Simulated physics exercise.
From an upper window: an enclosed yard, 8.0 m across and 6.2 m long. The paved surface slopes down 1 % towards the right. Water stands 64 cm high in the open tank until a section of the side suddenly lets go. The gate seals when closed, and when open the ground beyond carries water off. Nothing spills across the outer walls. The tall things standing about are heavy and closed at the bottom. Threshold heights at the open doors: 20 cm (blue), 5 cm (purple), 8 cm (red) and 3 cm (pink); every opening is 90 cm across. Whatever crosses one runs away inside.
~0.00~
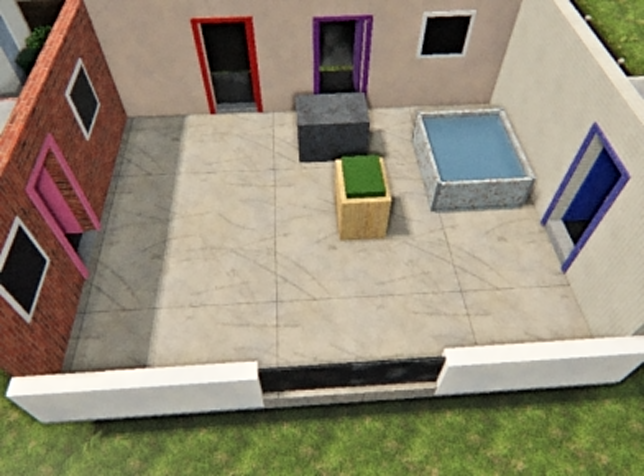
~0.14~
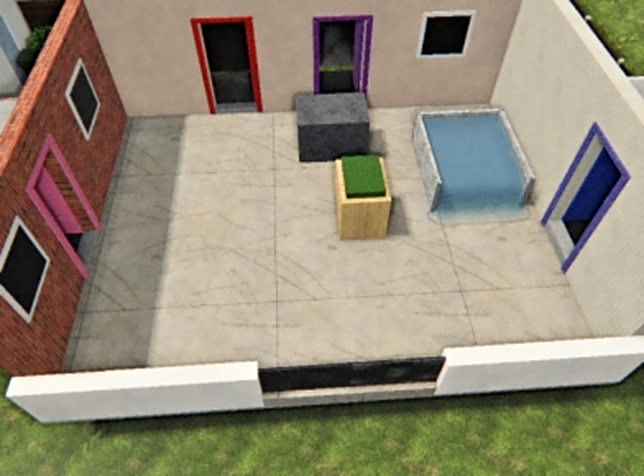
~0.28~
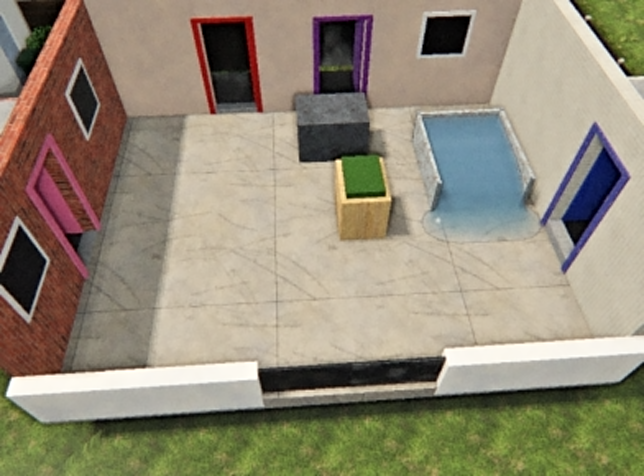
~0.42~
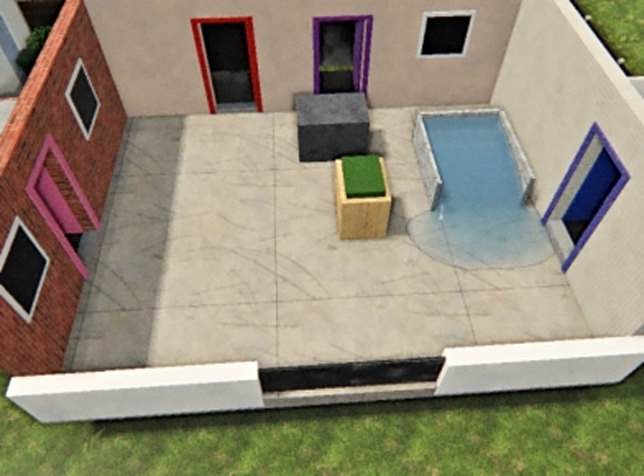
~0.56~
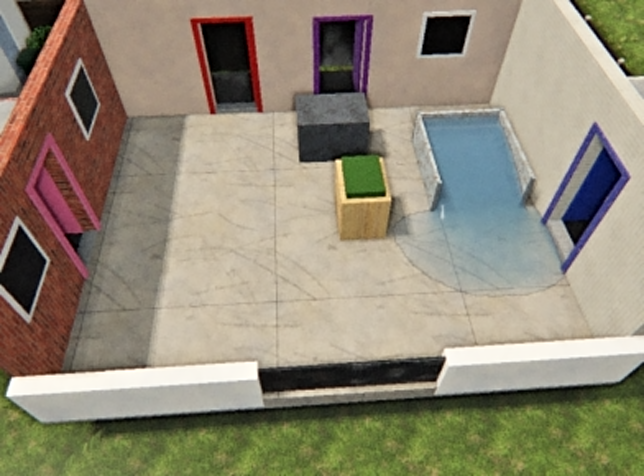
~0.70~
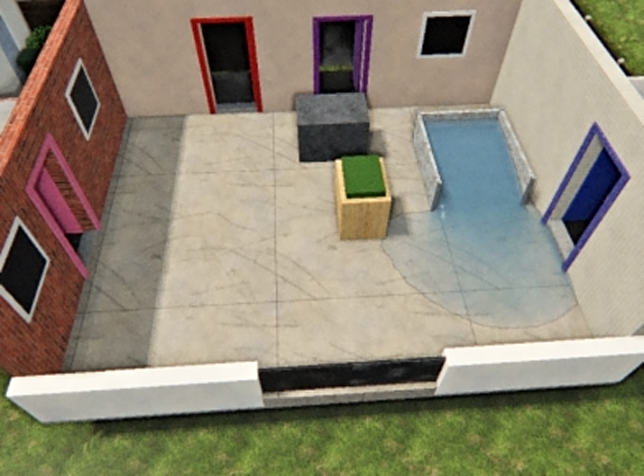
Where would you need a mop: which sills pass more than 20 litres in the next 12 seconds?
Within that time: At the blue door it does not reach the limit; at the purple door it does not reach the limit; at the red door it keeps below the limit; at the pink door it exceeds the limit.
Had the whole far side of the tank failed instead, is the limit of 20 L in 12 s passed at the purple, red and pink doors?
Against that limit: Purple above, red under, pink under.
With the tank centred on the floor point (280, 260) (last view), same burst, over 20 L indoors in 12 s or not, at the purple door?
Against that limit: Purple past it.
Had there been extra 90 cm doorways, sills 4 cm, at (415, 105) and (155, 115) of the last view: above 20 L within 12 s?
In turn: Under, above.
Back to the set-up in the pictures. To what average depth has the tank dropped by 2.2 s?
About 19 cm.
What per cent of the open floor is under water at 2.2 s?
Near 25 per cent is wet.
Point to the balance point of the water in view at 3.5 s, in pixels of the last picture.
Around (452, 283).
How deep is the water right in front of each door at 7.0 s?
Depths in cm: Blue 8, purple 0, red 0, pink 7.
After 1.4 s water covers 20 % of the floor and is deepest (46 cm) near (603, 360); blue door 20 cm at the sill, 0 L in, purple door not reached, red door not reached, pink door not reached.
After 2.2 s water covers 25 % of the floor and is deepest (43 cm) near (603, 360); blue door 17 cm at the sill, 0 L in, purple door not reached, red door not reached, pink door not reached.
After 3.5 s water covers 35 % of the floor and is deepest (22 cm) near (591, 361); blue door 14 cm at the sill, 0 L in, purple door not reached, red door not reached, pink door not reached.
After 7.0 s water covers 75 % of the floor and is deepest (10 cm) near (134, 390); blue door 8 cm at the sill, 0 L in, purple door not reached, red door not reached, pink door 7 cm at the sill, 25 L in.
After 12.0 s water covers 100 % of the floor and is deepest (10 cm) near (361, 109); blue door 6 cm at the sill, 0 L in, purple door 7 cm at the sill, 1 L in, red door 5 cm at the sill, 0 L in, pink door 3 cm at the sill, 49 L in.
